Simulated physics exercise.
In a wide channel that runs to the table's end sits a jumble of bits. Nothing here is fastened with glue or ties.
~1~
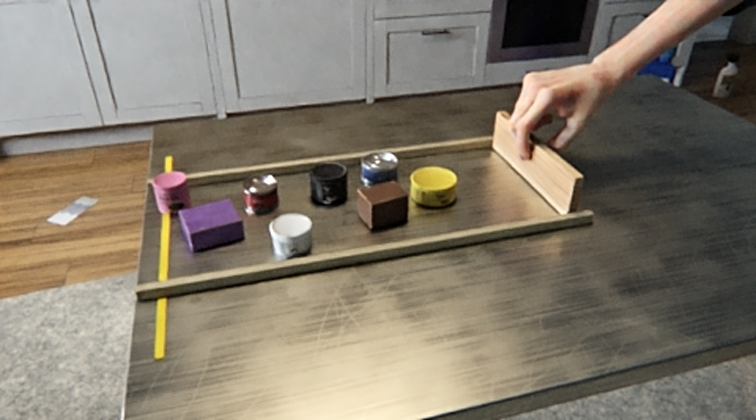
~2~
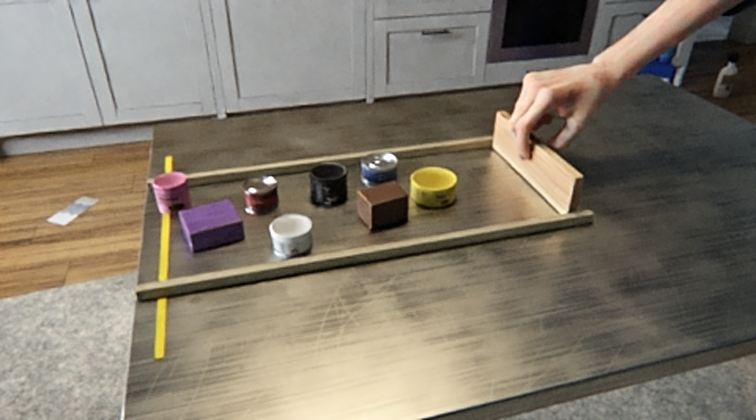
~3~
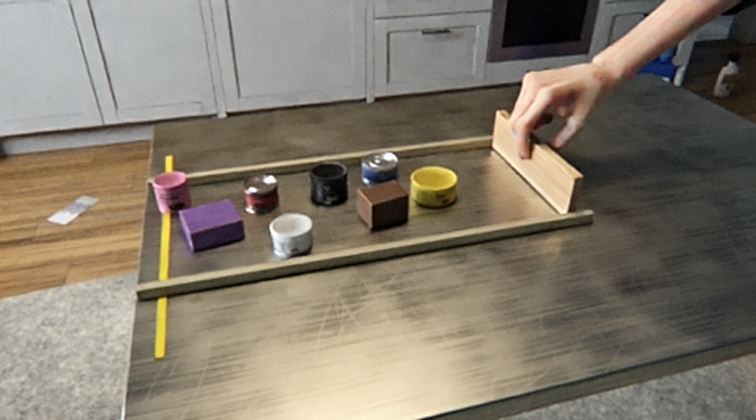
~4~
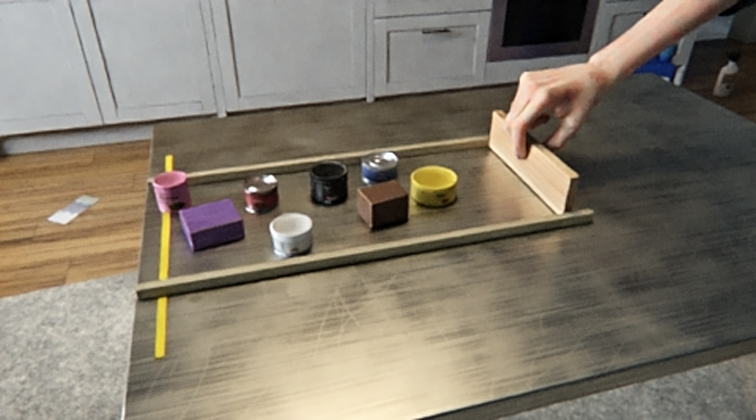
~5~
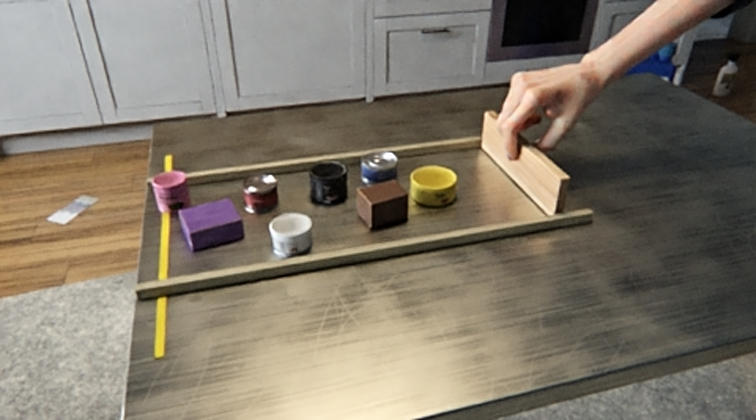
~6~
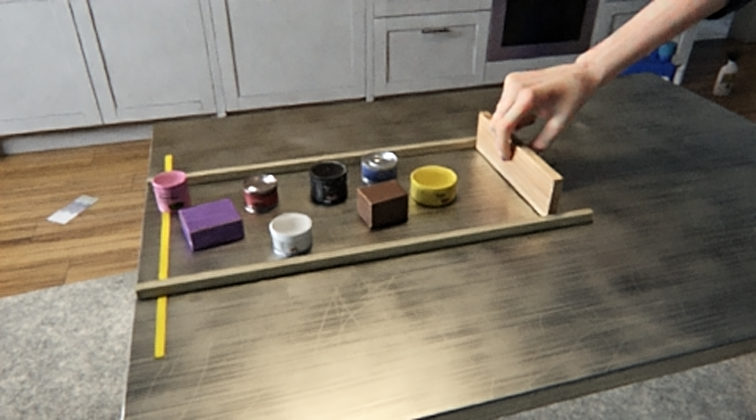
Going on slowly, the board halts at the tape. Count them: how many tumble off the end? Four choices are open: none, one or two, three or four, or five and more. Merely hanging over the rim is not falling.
Of those, five and more.
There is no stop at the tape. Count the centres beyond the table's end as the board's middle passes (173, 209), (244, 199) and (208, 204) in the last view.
Taking the places in turn, the counts are 5, 0 and 3.
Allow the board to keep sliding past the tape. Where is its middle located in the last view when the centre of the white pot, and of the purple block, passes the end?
The middle is at (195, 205) when it's the white pot, and at (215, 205) when it's the purple block.
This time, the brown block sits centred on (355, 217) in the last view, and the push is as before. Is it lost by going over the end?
Result: It remains there.
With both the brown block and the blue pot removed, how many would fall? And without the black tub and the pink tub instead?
Count of fallen: 3 / 3.
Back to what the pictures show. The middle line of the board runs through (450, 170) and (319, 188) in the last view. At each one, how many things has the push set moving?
First position 1; second position 6.
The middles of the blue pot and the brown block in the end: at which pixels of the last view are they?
Roughly at (145, 194) and at (142, 254), in that order.
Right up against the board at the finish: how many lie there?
It's 2.
Early on, none off yet; pink tub at rest near (172, 192); purple block at rest near (212, 223); red pot at rest near (261, 192).
A while later, none off yet; pink tub moving near (162, 192); purple block at rest near (210, 225); red pot travelled well along near (188, 204).
Finally, the number that fall off is five or more; lost, black tub, white pot, red pot, purple block and pink tub.
